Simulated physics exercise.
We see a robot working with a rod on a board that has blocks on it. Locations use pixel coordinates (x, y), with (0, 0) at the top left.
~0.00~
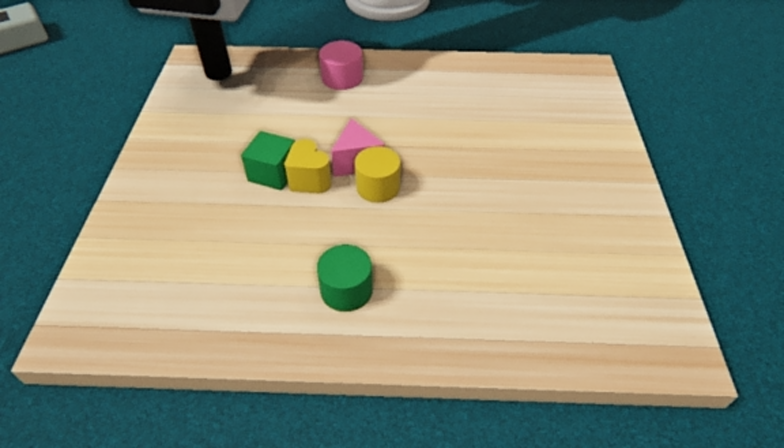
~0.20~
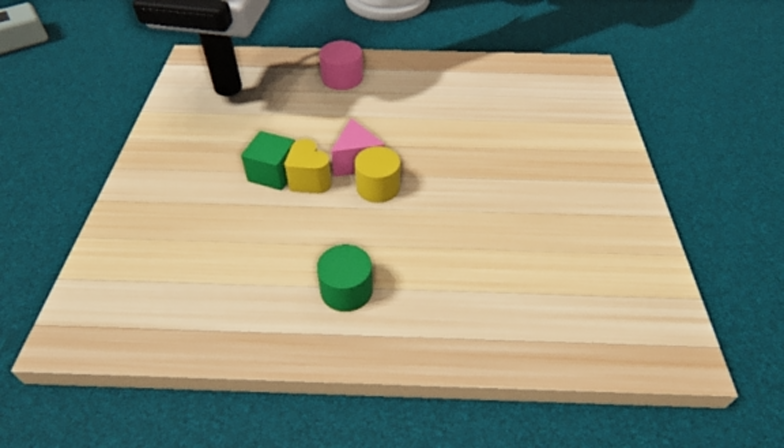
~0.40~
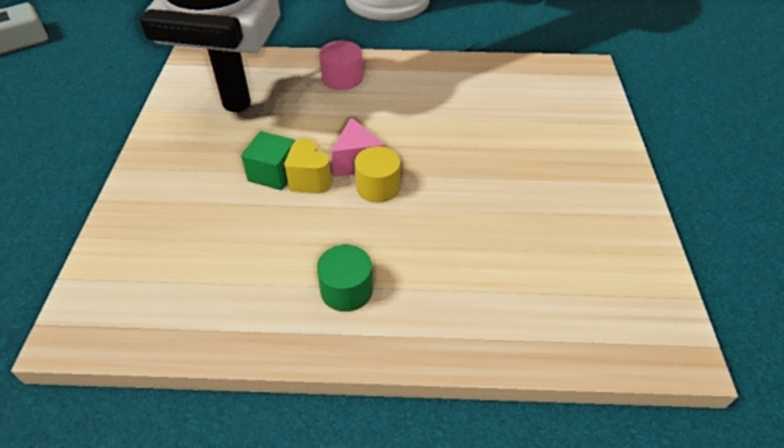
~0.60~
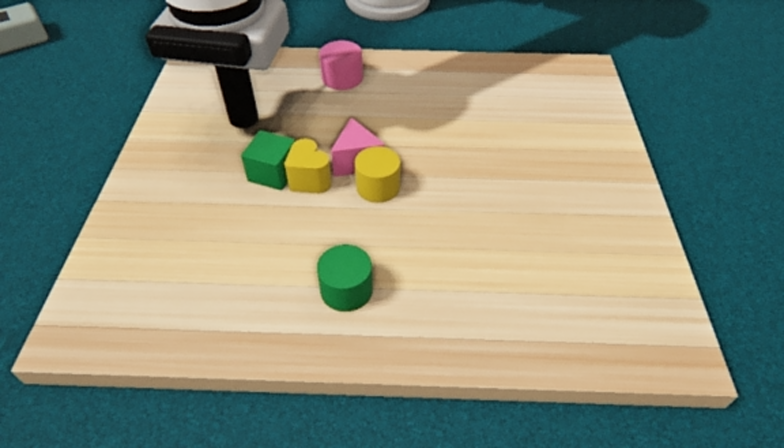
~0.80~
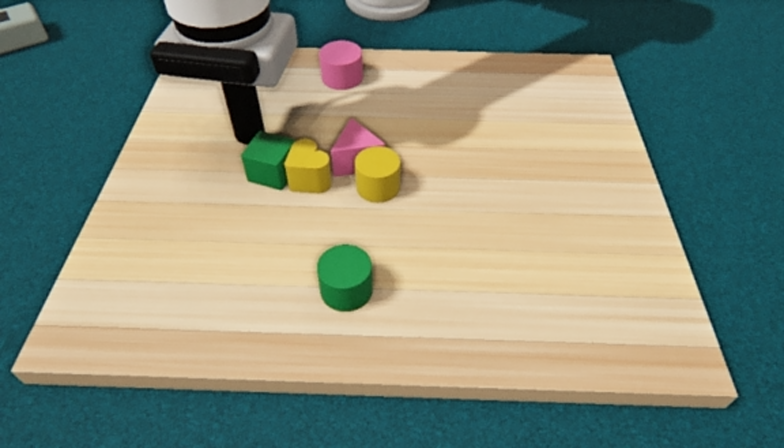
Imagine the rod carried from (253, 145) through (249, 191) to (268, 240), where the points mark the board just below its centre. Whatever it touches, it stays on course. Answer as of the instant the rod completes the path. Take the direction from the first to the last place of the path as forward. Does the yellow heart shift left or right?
It's going to go left.
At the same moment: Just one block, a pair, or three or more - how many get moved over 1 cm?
Most likely two.
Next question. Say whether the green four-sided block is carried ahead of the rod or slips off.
Beside or behind.
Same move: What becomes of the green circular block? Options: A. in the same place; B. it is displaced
That would be A.
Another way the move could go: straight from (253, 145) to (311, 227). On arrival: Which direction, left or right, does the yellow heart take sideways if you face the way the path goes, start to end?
Left.
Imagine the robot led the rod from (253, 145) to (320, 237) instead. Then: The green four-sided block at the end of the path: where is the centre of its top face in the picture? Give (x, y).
In the picture, that point is around (359, 219).
What follows on the original path. One third of the way, rod at (246, 166); green four-sided block at (277, 157), turned 15° anticlockwise; yellow heart at (316, 159).
Two thirds of the way, rod at (251, 199); green four-sided block at (283, 165), turned 35° anticlockwise; yellow heart at (323, 158), turned 25° anticlockwise.
At the end, rod at (266, 231); green four-sided block at (284, 165), turned 35° anticlockwise; yellow heart at (323, 158), turned 25° anticlockwise; green circular block still.
